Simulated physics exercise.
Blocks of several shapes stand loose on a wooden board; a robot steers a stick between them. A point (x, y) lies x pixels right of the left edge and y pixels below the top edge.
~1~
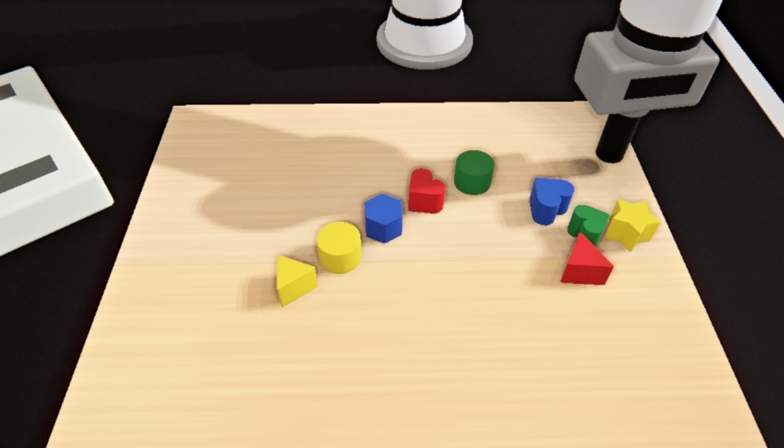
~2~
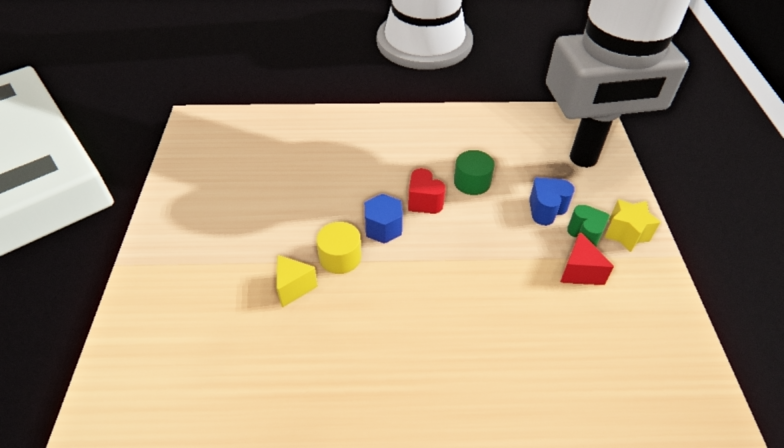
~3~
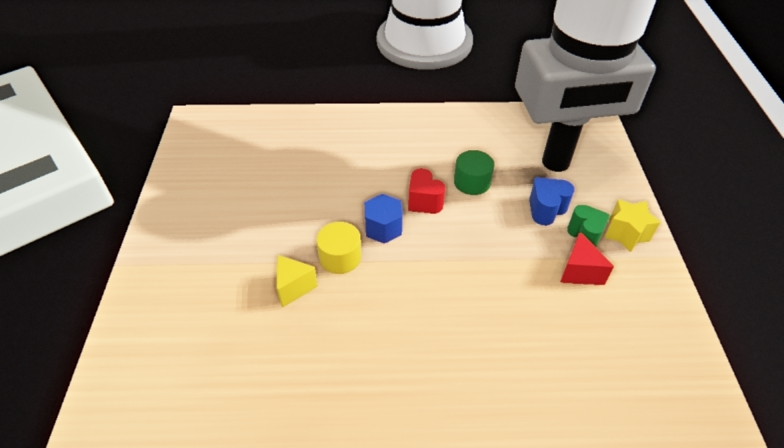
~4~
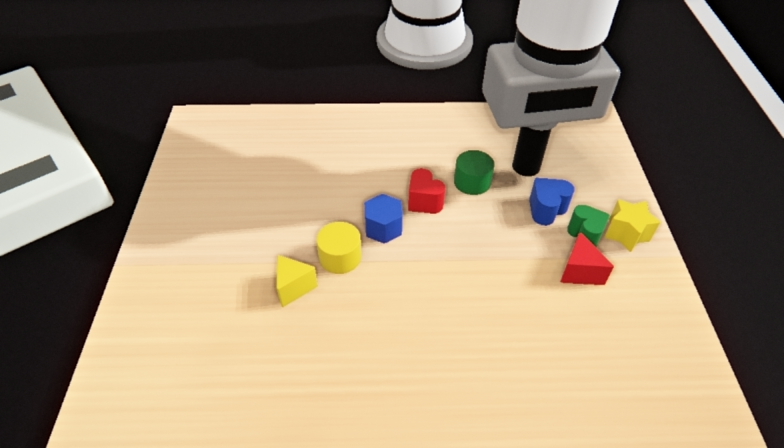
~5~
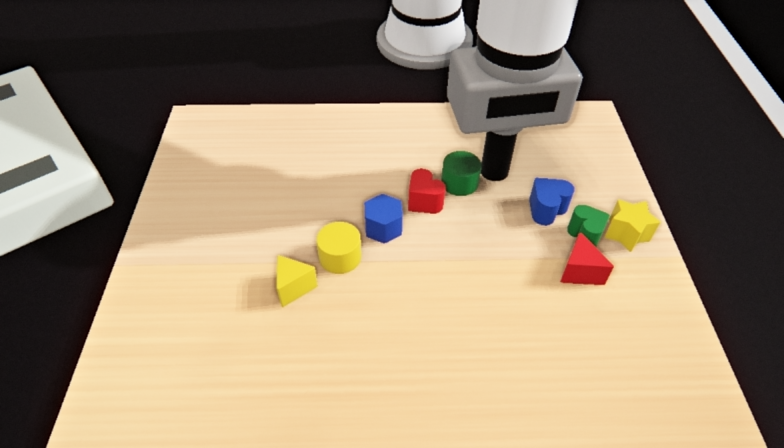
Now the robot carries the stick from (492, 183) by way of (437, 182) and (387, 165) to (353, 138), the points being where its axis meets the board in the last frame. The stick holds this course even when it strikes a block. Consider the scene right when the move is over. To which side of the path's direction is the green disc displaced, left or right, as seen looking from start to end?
Moves left.
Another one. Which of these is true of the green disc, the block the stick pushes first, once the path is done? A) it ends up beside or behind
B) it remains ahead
The one that fits is A, it ends up beside or behind.
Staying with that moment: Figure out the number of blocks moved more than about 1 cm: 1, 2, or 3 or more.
My forecast: 2.
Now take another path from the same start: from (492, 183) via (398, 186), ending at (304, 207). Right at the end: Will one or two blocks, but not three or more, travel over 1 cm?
Going by the path, yes.
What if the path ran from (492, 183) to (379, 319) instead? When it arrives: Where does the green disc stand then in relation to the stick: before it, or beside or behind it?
By then it is beside or behind the stick.
The first path, step by step. One third of the way, stick (437, 171); red heart (413, 185), turned 50° anticlockwise; green disc (404, 161).
Two thirds of the way, stick (386, 154); red heart (413, 185), turned 50° anticlockwise; green disc (357, 157).
At the end, stick (353, 128); red heart (413, 185), turned 50° anticlockwise; green disc (354, 156); blue heart in place.
